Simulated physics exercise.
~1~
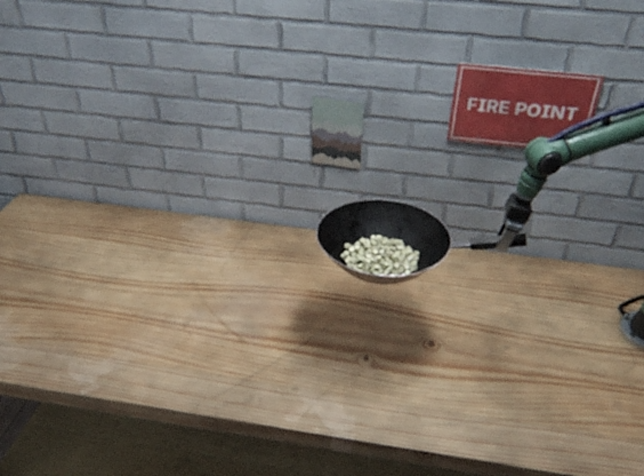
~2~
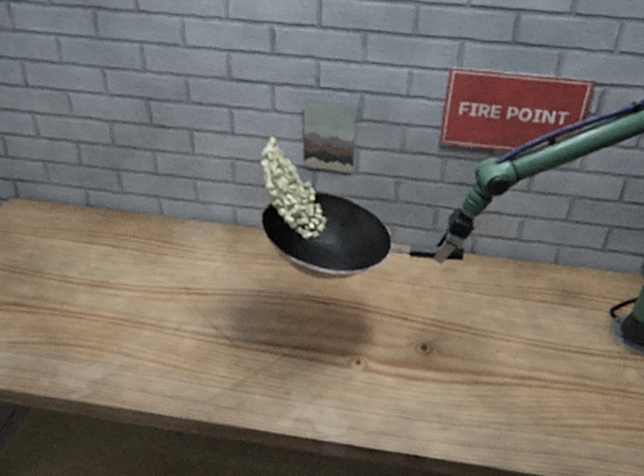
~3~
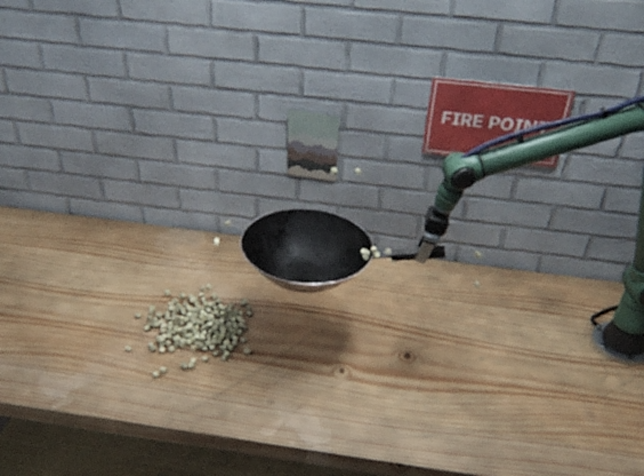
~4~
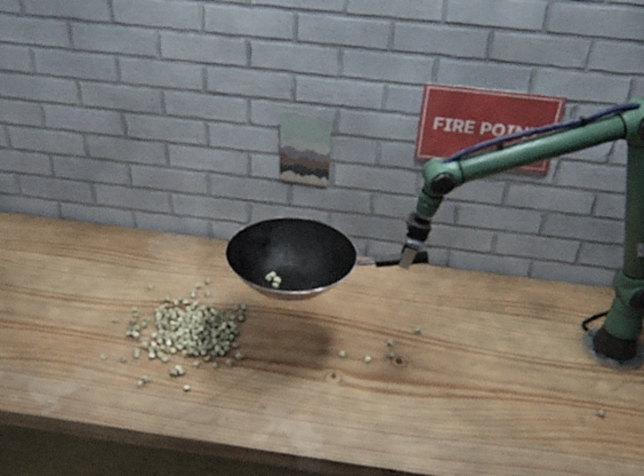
The clip opens on a green robot arm holding a black wok of pale vegetable dice above a wooden table, with a grey brick wall and a red fire point sign behind. The arm moves the wok to the left, and the dice fly up in a tall stream over its far left edge. The load comes down outside the wok, landing in a scattered pile on the table to the left, while a few stray pieces are still in the air. Finally the wok sits level above the table with only a few dice inside, and nearly all the rest lie on the wood.
